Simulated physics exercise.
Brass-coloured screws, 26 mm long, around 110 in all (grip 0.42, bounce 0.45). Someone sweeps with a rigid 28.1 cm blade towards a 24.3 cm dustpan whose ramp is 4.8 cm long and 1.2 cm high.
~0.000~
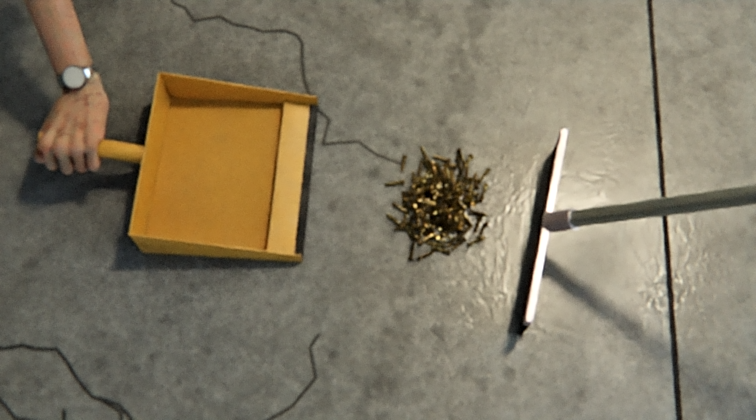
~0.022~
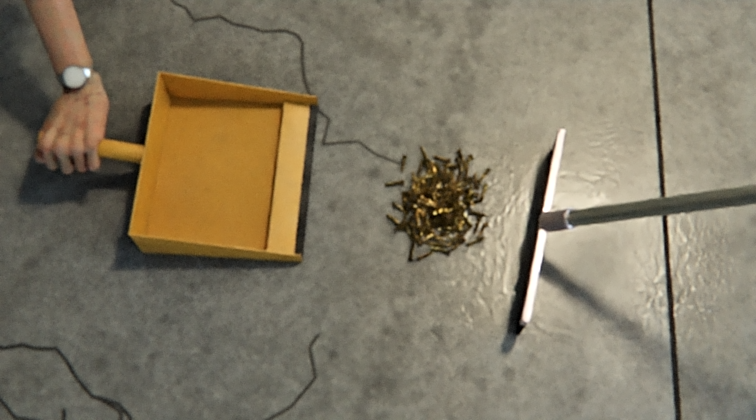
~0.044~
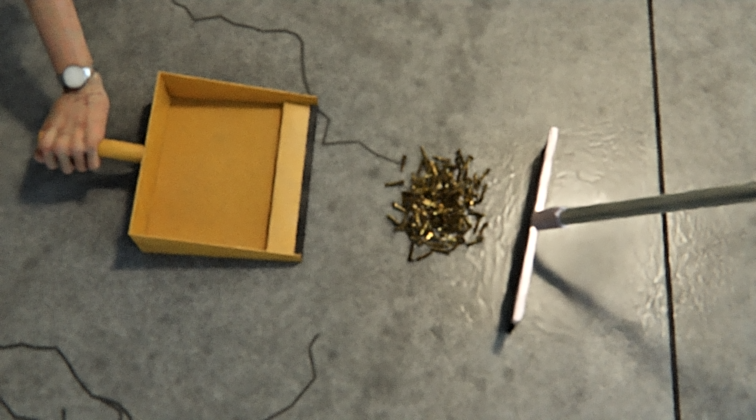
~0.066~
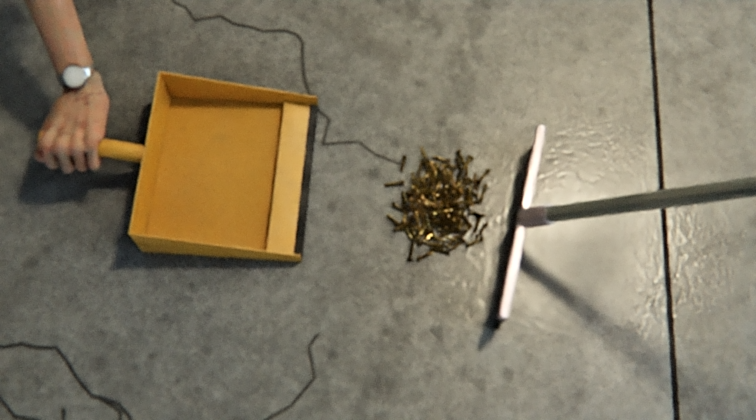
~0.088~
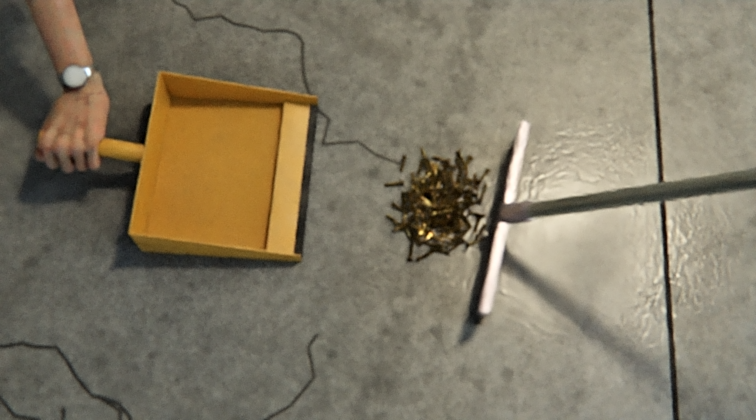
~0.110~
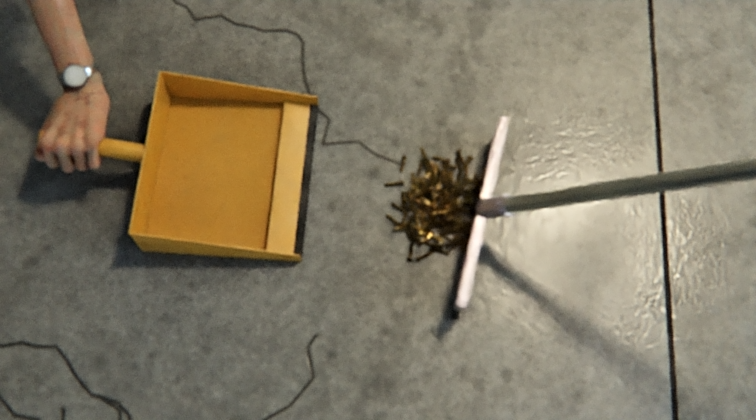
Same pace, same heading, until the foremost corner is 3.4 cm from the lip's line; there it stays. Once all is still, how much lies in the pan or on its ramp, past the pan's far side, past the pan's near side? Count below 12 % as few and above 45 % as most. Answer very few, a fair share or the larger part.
Pan: The larger part, far side: Very few, near side: Very few.
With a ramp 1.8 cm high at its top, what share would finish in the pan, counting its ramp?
In that case some 65 per cent.
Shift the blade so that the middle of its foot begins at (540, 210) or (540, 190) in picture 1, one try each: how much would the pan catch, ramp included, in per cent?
About 70 and 70 per cent.
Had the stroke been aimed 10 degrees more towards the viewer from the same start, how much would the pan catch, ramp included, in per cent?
Then about 65 per cent.
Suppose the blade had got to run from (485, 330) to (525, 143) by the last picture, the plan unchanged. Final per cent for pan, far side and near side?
Pan 15, far 0, near 5.
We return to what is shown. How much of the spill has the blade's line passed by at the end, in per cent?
Some 0 per cent.
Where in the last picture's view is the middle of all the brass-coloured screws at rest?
Around (282, 156).
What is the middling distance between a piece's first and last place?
Some 24 cm.
Then, at 0.19 s, middle of the blade 13 cm from the lip; 0 % over the lip, far side 0 %, near side 0 %.
Then, at 0.24 s, middle of the blade 8 cm from the lip; 0 % over the lip, far side 0 %, near side 0 %.
Then, at 0.44 s, middle of the blade 6 cm from the lip; 80 % over the lip, far side 5 %, near side 0 %.
By 1.5 s all is still; pan 70 %, far side 5 %, near side 0 %, in front of the lip or behind the blade 25 %.
